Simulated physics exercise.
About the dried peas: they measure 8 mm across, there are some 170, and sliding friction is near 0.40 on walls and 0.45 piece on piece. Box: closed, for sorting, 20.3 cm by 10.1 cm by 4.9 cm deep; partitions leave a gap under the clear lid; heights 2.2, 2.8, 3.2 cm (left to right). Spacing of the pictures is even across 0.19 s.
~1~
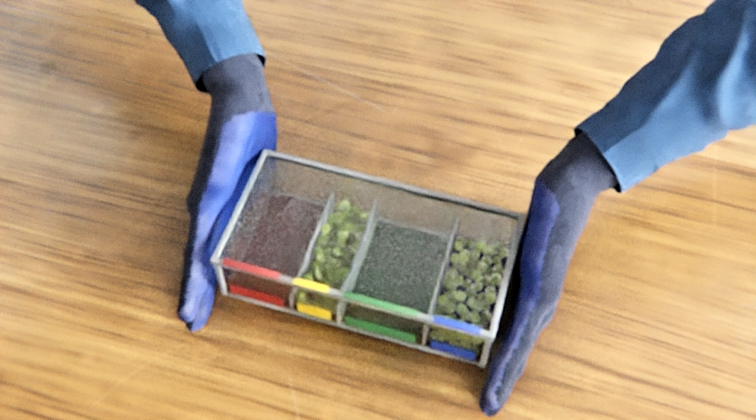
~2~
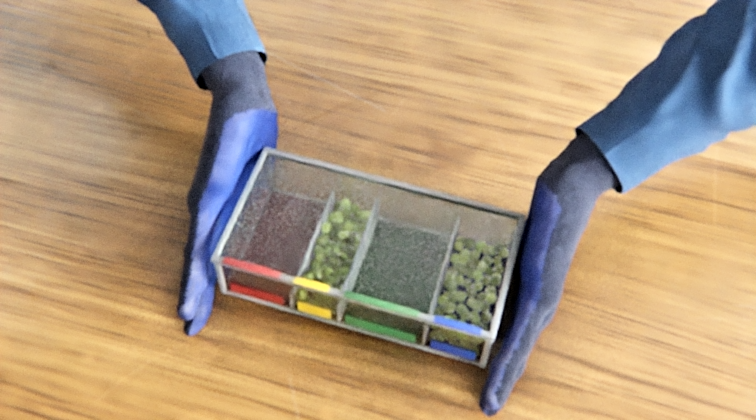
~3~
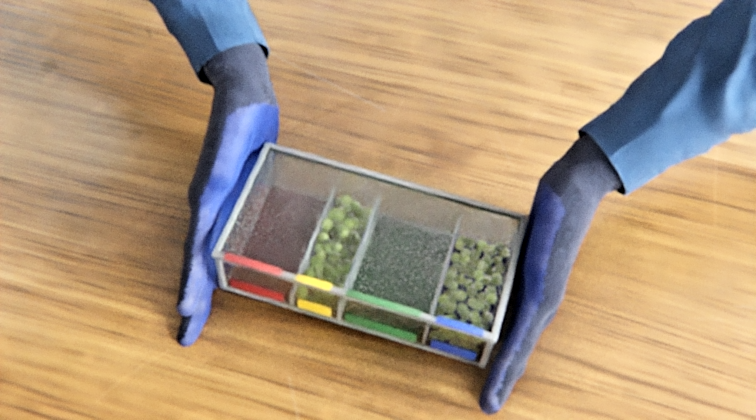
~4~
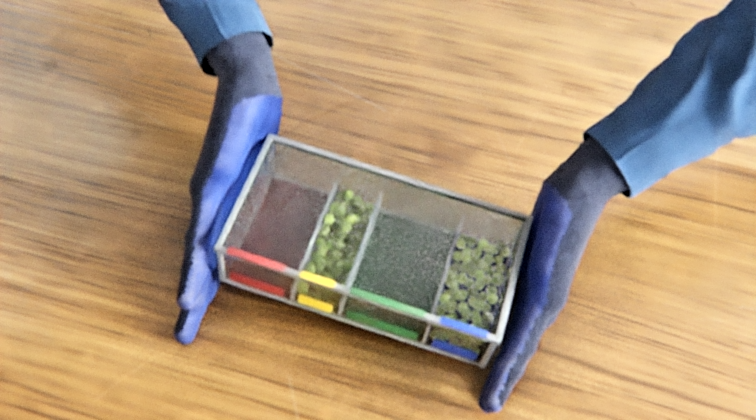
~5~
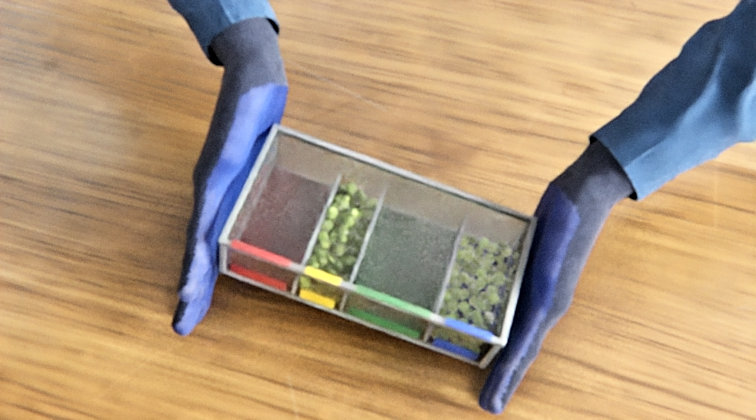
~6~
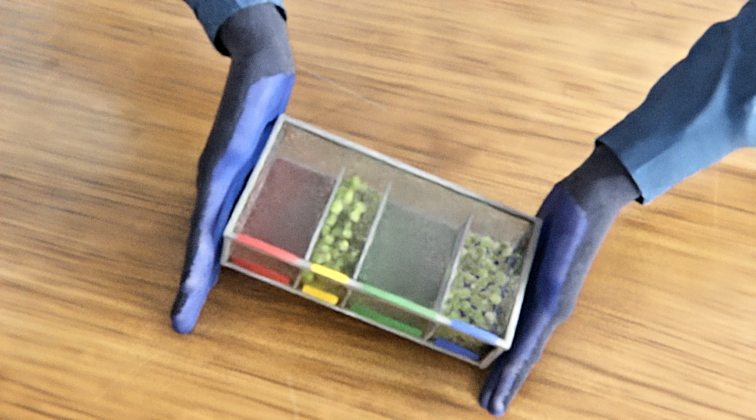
Clear partitioned box of green peas and dark grains tilting gradually down to the right between two blue-gloved hands.
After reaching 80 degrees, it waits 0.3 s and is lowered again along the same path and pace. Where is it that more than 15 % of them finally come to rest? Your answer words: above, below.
Red - below; blue - above; green - below; yellow - above.
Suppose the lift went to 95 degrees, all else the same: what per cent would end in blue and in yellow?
Shares: Blue 85 and yellow 5, per cent.
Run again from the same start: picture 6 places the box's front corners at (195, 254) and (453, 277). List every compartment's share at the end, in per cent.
Red 30, blue 30, green 5, yellow 35.
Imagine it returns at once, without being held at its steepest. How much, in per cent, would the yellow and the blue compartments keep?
Yellow keeps 35% and blue keeps 55%.
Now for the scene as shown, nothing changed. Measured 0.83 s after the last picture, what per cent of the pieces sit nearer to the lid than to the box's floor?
Estimate: Near 10 per cent.
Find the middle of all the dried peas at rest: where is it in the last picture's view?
At about (452, 301).
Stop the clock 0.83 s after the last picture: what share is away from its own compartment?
About 10 percent.
Then, 0.83 s after the last picture, tilt 80 degrees; blue 50 %, green 5 %, yellow 45 %.
Then, 1.38 s after the last picture, tilt 43 degrees; blue 55 %, green 5 %, yellow 40 %.
Then, 1.99 s after the last picture, tilt 0 degrees; blue 55 %, green 5 %, yellow 40 %.
In the end, red 0 %, blue 55 %, green 5 %, yellow 40 %.
